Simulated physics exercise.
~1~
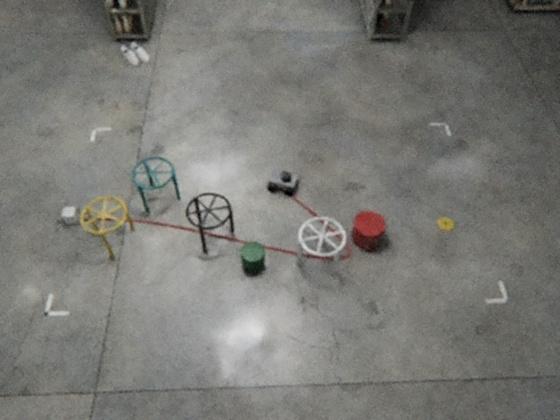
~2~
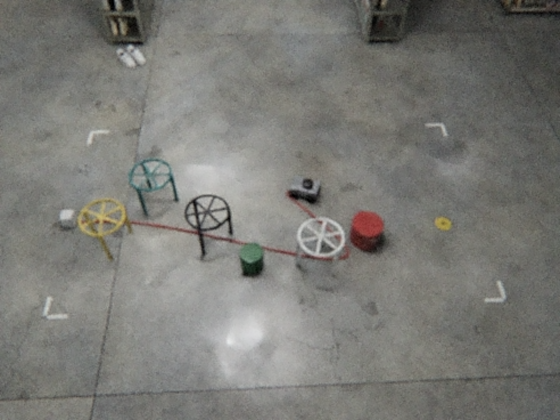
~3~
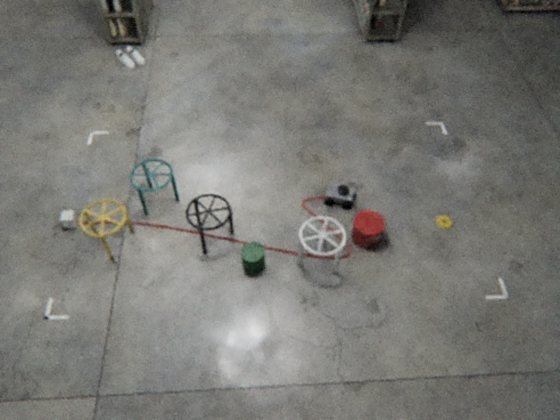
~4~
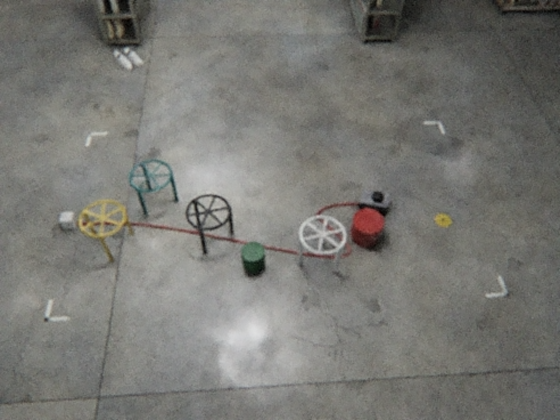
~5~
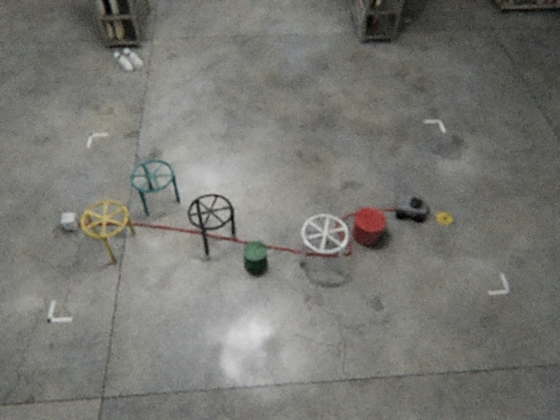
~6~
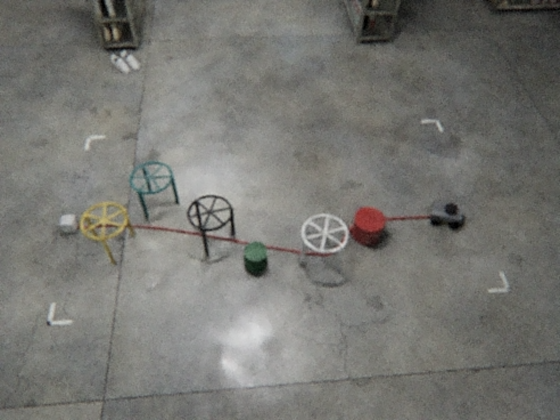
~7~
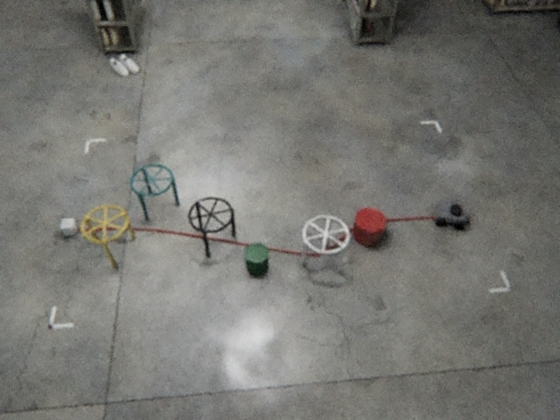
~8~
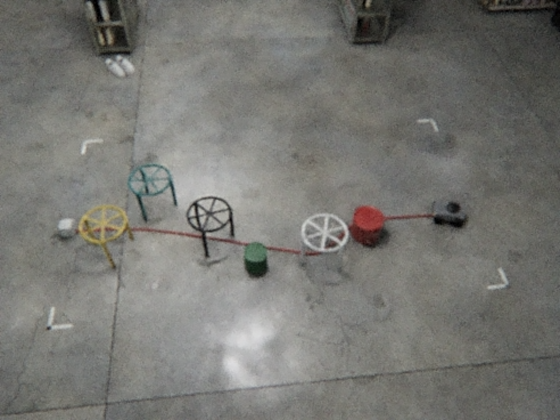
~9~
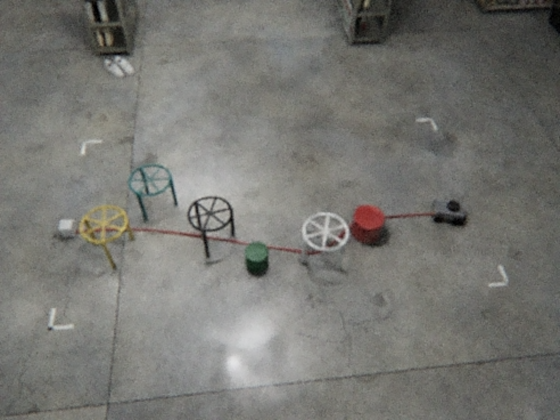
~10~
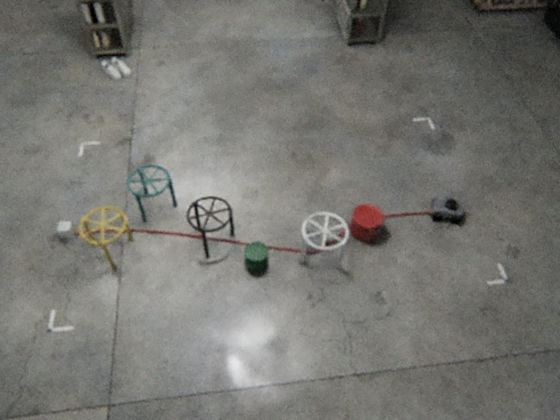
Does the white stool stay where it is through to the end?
Yes, the white stool stays in its place, still standing beside the red bucket after the cart has stopped.
